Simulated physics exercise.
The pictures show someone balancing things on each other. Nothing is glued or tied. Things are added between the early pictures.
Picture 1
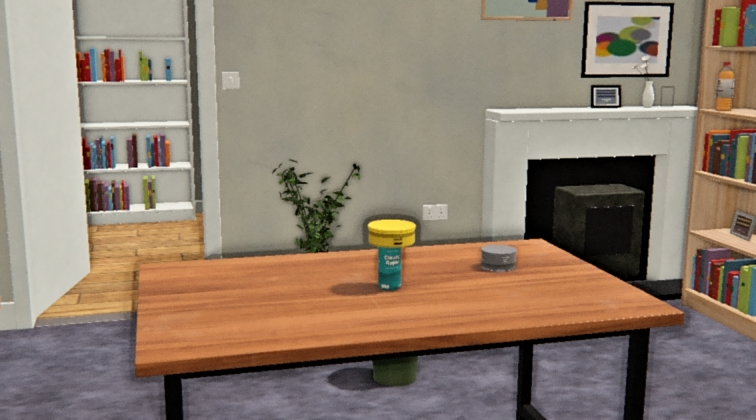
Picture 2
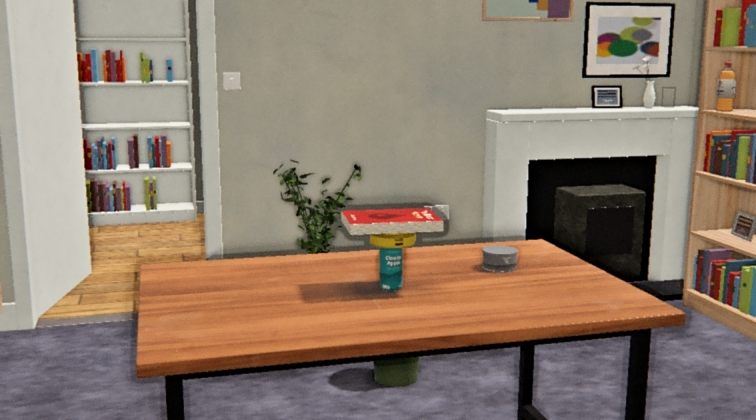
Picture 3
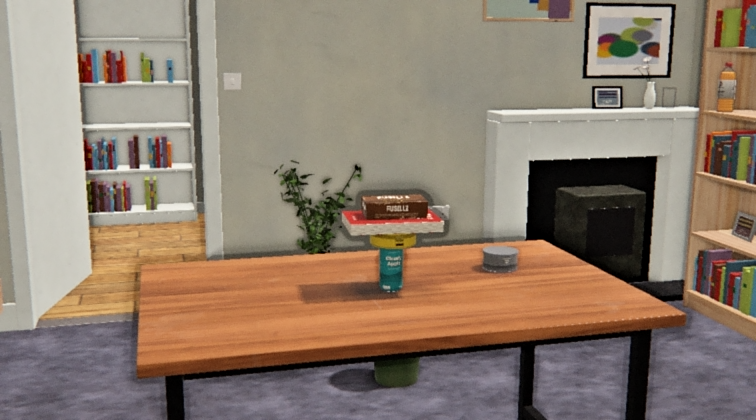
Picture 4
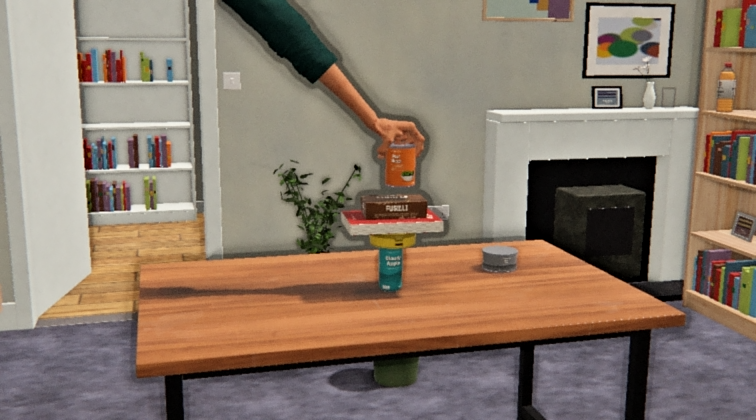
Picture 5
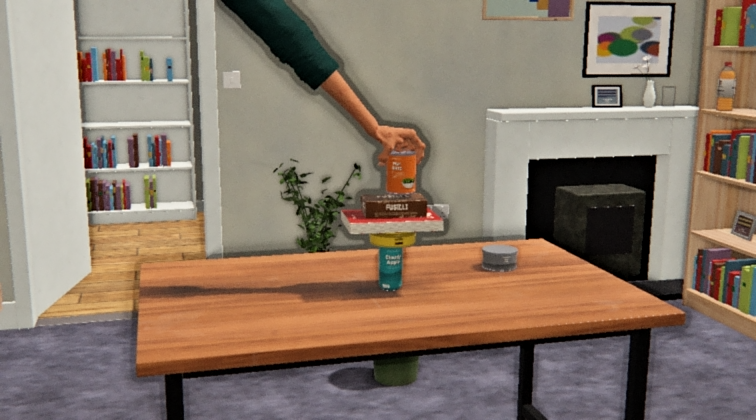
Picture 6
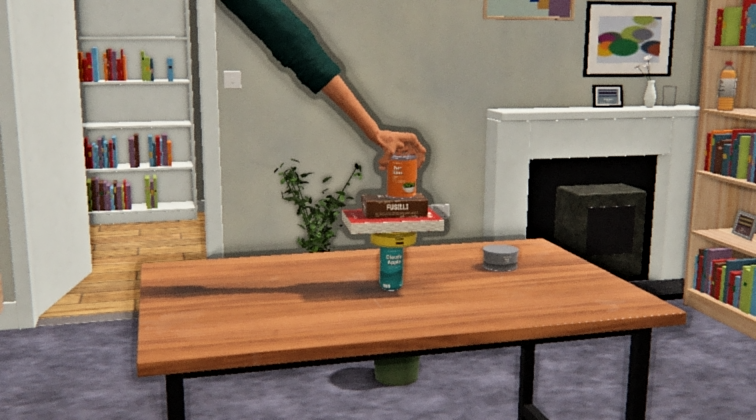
At first, a turquoise can with a yellow tub on top stands on a wooden table near a small grey tub. A red book and then a brown packet appear stacked above it. A hand reaches in from the upper left, lowers an orange tin slightly onto the packet and keeps holding it.
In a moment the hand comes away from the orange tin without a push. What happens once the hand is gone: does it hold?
In the end the pile keeps its balance.
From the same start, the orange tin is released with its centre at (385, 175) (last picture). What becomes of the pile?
Then it keeps its balance.
Then, 0.20 s later than the last frame, all is still.
Then, 0.30 s later than the last frame, orange tin resting near (402, 177).
When it is over, all 6 as before. End places, in pixels of the last picture, orange tin near (402, 177). The pile stays up.
